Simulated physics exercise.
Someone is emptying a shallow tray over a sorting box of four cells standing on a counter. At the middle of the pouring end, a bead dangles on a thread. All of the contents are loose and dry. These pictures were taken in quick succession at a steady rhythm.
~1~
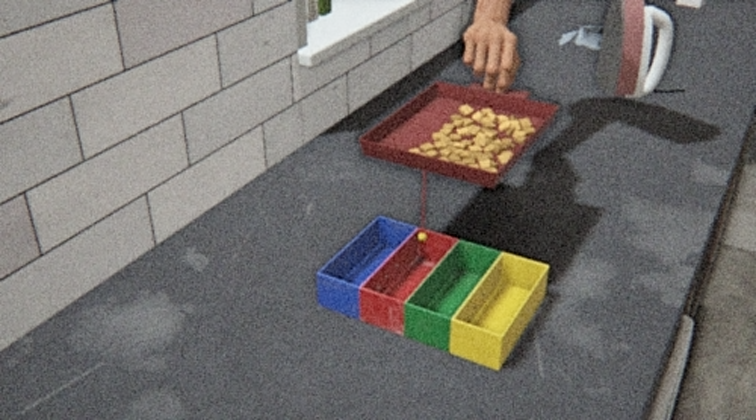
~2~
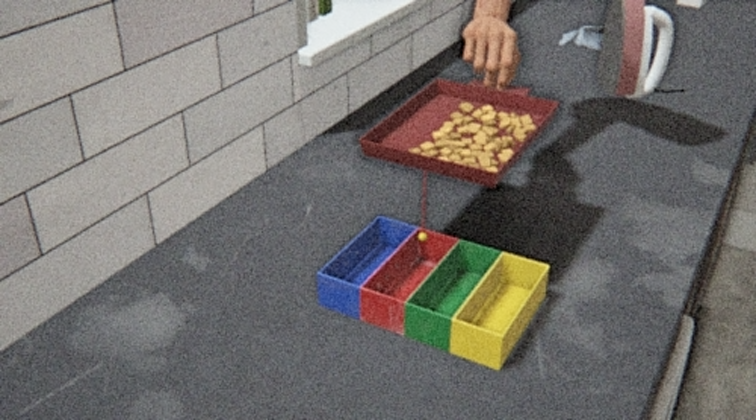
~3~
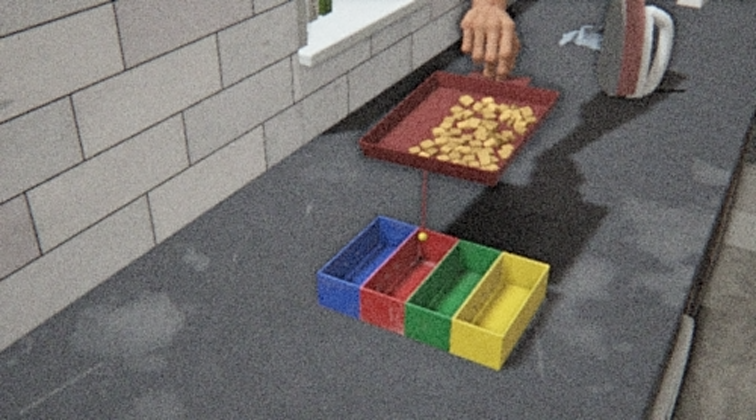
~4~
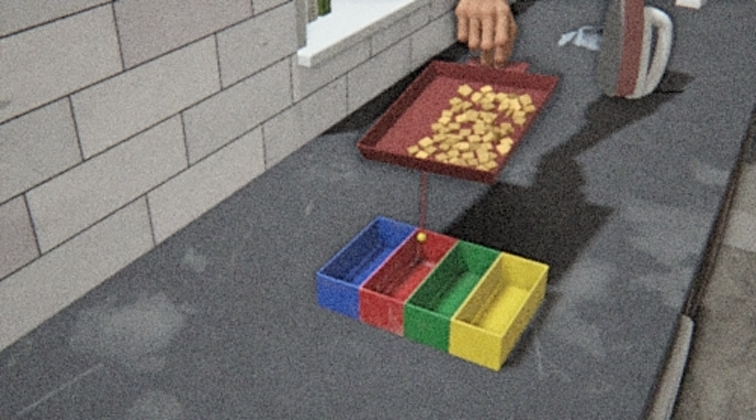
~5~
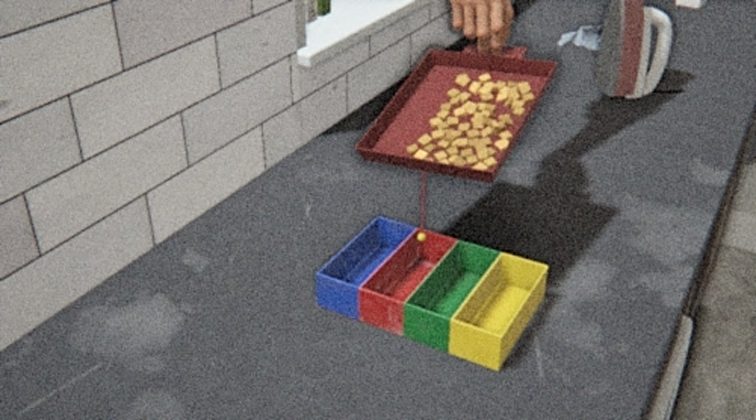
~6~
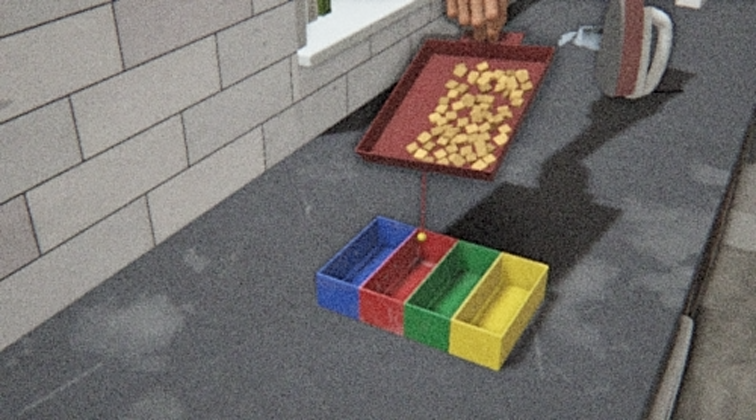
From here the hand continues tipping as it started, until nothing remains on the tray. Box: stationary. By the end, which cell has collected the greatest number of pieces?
The blue cell has collected the most.
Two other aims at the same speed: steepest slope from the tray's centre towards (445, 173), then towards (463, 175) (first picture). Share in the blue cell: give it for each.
That comes to 0 per cent the first time and 0 per cent the second.
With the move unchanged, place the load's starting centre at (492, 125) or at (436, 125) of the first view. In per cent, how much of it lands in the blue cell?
Around 50 then around 60 per cent.
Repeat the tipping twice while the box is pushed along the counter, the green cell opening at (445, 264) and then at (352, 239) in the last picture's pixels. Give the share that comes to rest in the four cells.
Result: 100 % and 80 %.
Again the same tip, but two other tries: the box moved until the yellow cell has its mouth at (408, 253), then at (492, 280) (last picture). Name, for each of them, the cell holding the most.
The first try: The green cell. The second: The cell in blue.
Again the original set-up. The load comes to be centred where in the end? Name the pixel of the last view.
Roughly at pixel (371, 285).
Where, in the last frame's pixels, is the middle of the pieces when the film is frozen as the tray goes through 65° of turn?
The load is centred near (424, 143).
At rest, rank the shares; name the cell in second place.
Ranked second: The cell in red.
Soon after the last picture, tray tipped steeply; all on the tray.
A little later, tray tipped past a quarter turn; about two thirds on the tray; about a quarter in the blue cell; a small part in the red cell; a small part falling or outside the box.
Later still, tray tipped past a quarter turn; about two thirds in the blue cell; about a quarter in the red cell; a small part in the green cell; a small part falling or outside the box.
At rest, tray tipped past a quarter turn; about two thirds in the blue cell; about a quarter in the red cell; a small part in the green cell; none in the yellow cell; a small part outside the box.
